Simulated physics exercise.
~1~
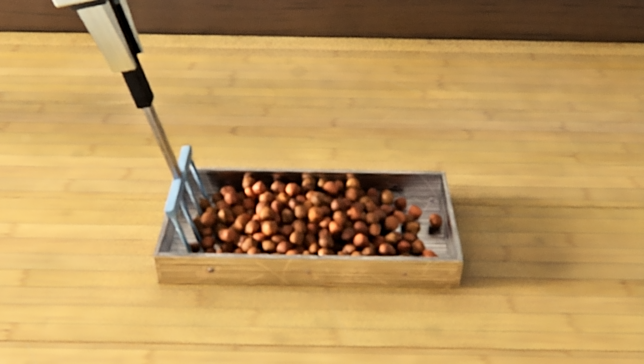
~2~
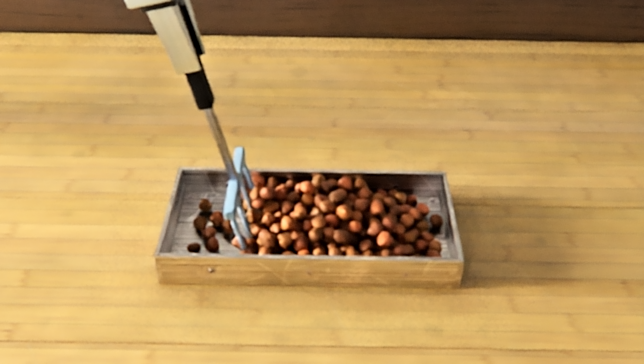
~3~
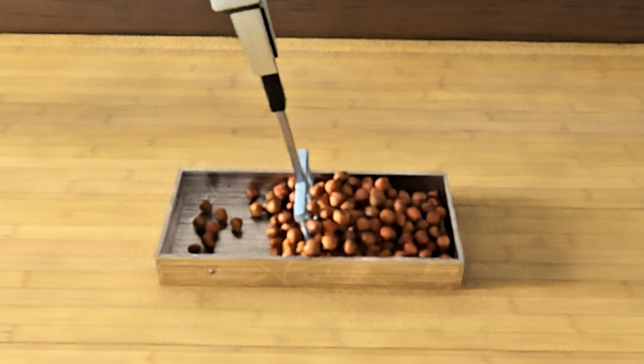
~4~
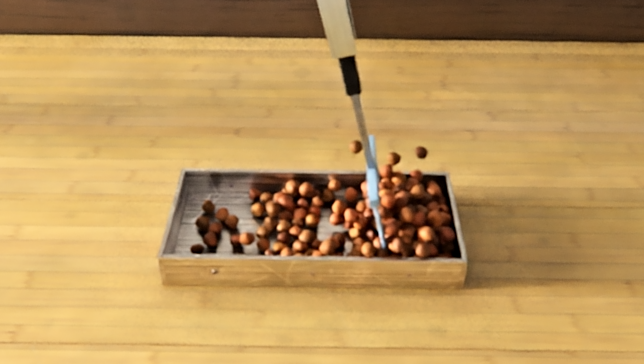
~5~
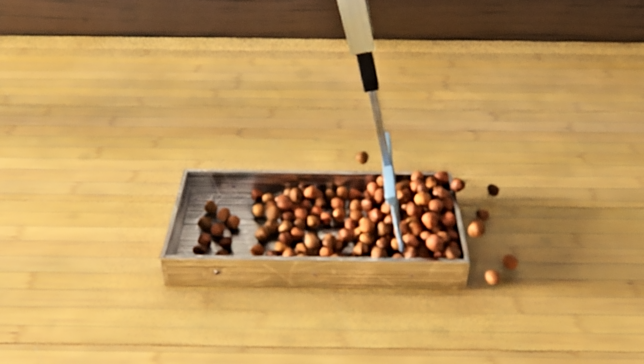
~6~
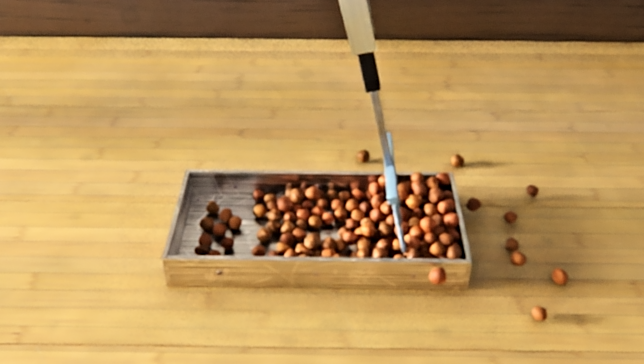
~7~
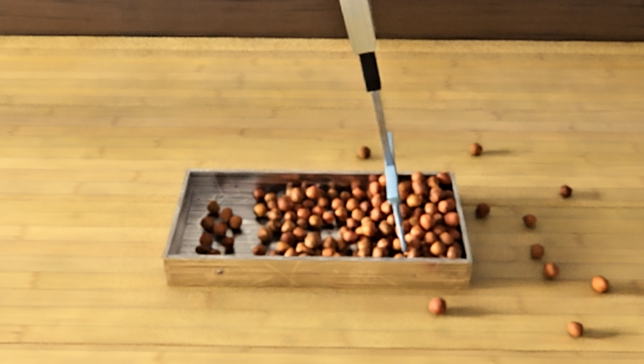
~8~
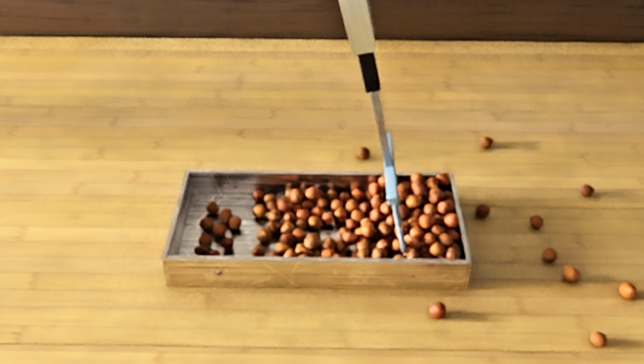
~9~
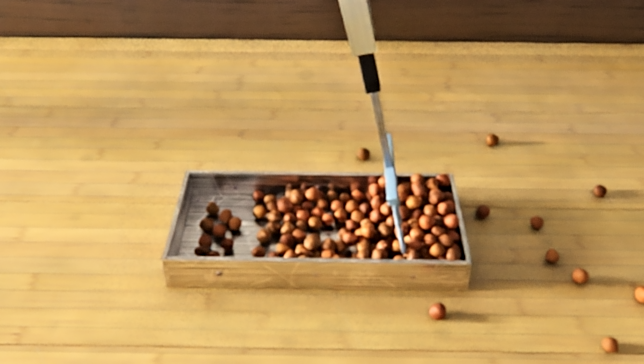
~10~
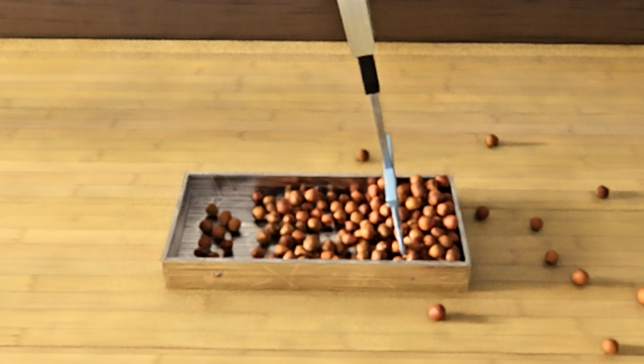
A robot arm dragged a pale blue rake to the right through a tin full of hazelnuts, bunching them toward the far end until several spilled over and rolled across the wooden table, then stopped with most still in the tin.
